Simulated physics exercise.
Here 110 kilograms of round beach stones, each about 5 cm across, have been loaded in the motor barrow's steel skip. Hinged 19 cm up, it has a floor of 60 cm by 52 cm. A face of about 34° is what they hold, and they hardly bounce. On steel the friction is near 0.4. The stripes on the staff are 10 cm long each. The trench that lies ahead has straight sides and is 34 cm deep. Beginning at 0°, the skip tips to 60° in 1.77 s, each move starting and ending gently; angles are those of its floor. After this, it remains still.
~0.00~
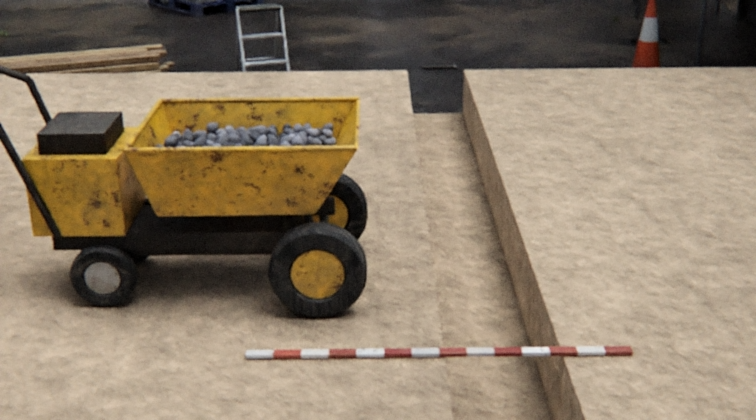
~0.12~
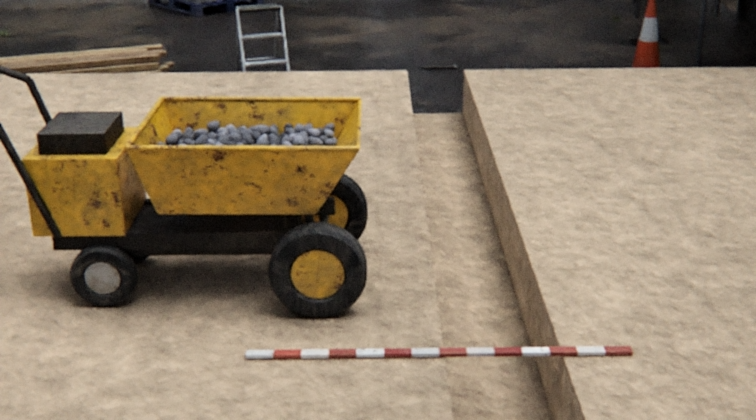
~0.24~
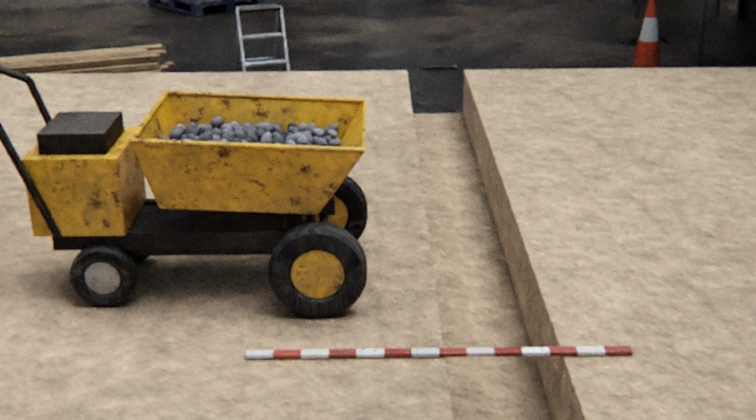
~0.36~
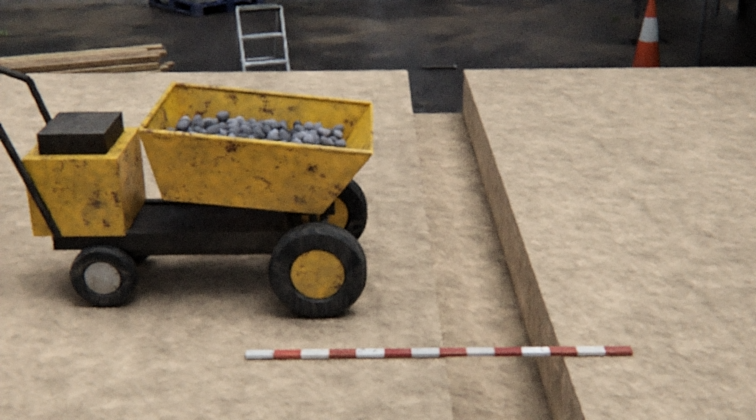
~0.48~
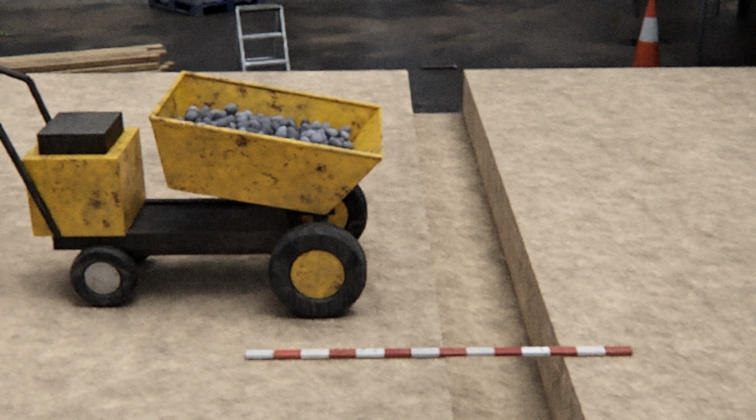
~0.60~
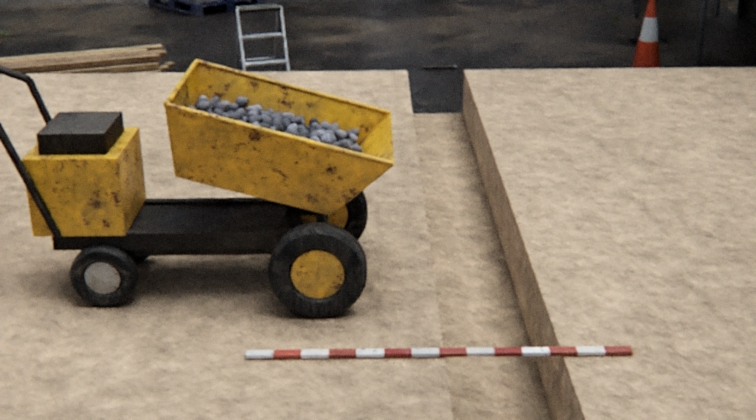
A yellow motor barrow gradually tilts its skip of grey stones toward the right.
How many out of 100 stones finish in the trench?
About 62 of them.
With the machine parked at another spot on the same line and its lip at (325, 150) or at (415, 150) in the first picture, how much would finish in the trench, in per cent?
First some 60, then 35 per cent.
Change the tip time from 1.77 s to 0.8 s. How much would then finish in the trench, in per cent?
I'd put it at roughly 55 per cent.
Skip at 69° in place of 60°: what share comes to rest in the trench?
In that case some 100 per cent.
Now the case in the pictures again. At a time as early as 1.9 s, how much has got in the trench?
Roughly 20% by that time.
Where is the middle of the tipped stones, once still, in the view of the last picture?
The resting stones are centred at roughly (491, 341).
After 1.3 s the floor is at 51°; 100 % in the skip; the foremost stones are at (422, 185).
After 1.9 s the floor is at 60°; 78 % in the skip, 22 % in the trench; the foremost stones are at (532, 339).
After 2.2 s the floor is at 60°; 55 % in the skip, 45 % in the trench; the foremost stones are at (550, 332).
After 4.2 s the floor is at 60°; 38 % in the skip, 62 % in the trench; the foremost stones are at (566, 329).
